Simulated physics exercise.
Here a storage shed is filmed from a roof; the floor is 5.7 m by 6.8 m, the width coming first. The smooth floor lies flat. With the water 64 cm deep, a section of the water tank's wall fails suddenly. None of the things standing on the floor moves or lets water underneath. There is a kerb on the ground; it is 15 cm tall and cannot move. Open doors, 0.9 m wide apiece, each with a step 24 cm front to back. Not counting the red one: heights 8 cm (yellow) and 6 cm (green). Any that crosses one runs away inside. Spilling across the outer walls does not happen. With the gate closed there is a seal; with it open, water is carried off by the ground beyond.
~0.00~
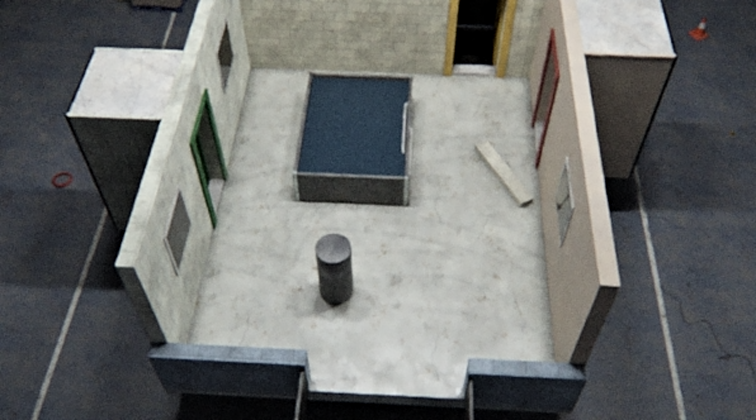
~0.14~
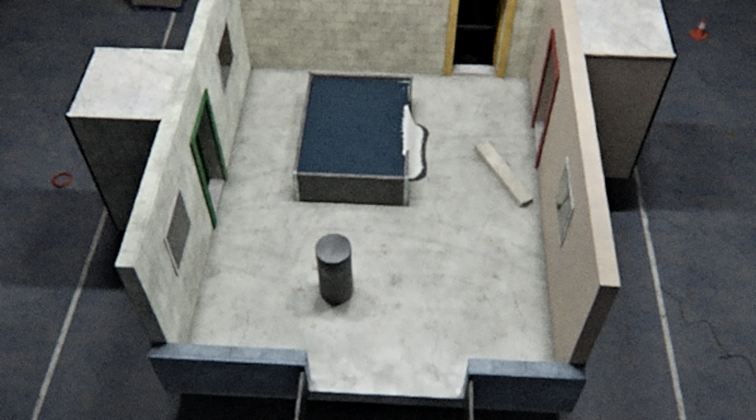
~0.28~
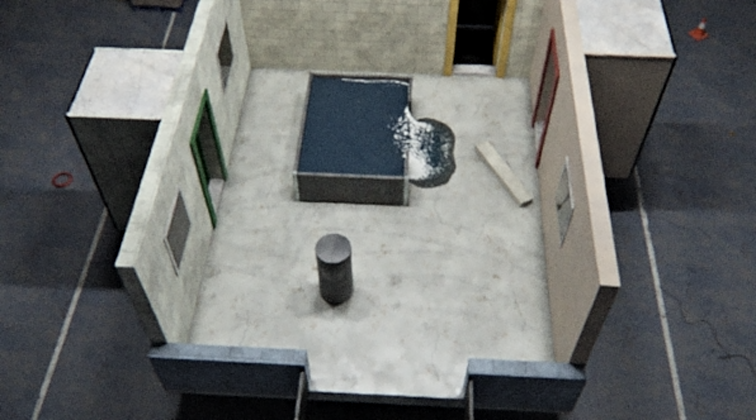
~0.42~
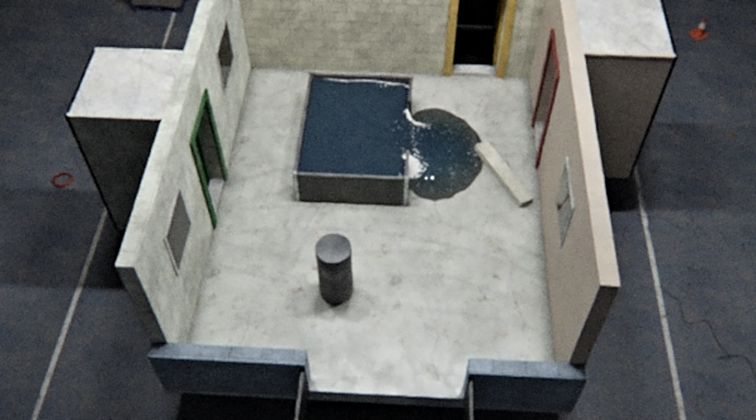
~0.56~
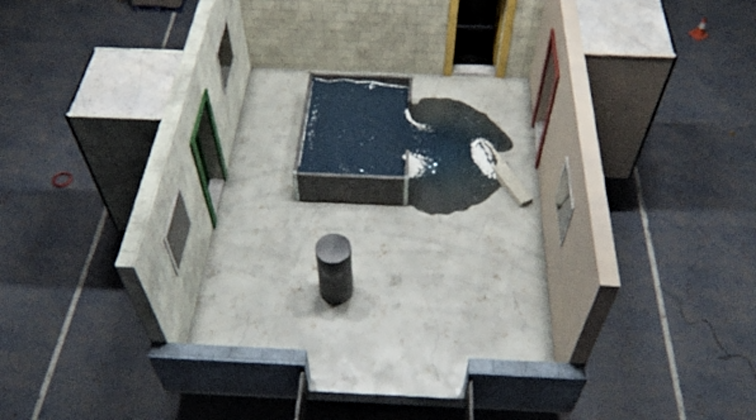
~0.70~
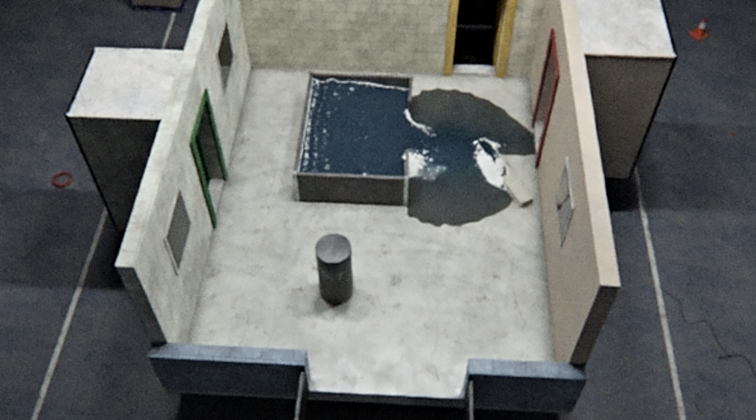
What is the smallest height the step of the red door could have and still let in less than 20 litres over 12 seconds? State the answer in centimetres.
About 26 cm.
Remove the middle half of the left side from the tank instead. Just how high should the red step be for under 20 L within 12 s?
A height of around 12.5 cm.
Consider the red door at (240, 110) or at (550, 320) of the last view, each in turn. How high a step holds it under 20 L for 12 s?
In turn: About 8.0 cm, about 8.5 cm.
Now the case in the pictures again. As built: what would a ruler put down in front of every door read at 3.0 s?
Lab note, cm: Red 20; yellow 14; green 0.
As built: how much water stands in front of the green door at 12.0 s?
Some 8.0 cm.
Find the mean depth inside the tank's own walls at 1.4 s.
Roughly 44 cm on average.
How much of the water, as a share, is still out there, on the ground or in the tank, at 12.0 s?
I'd estimate some 76 in a hundred.
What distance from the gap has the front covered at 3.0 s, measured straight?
Near 5.2 metres, give or take.
After 1.4 s water covers 20 % of the floor, deepest (36 cm) near (415, 150); 31 cm at the red door, 15 litres in over its 17 cm step.
After 3.0 s water covers 40 % of the floor, deepest (30 cm) near (516, 82); 20 cm at the red door, 84 litres in over its 17 cm step.
After 12.0 s water covers 95 % of the floor, deepest (10 cm) near (338, 345); 8 cm at the red door, 93 litres in over its 17 cm step.
At the red door as built, the water arrived by 0.7 s and peaked near 31 cm at 1.4 s.
With a step of 21 cm, 52 litres would have come in within the 12 s; with 28.5 cm, 10 litres. So under 20 litres takes about 26 cm.
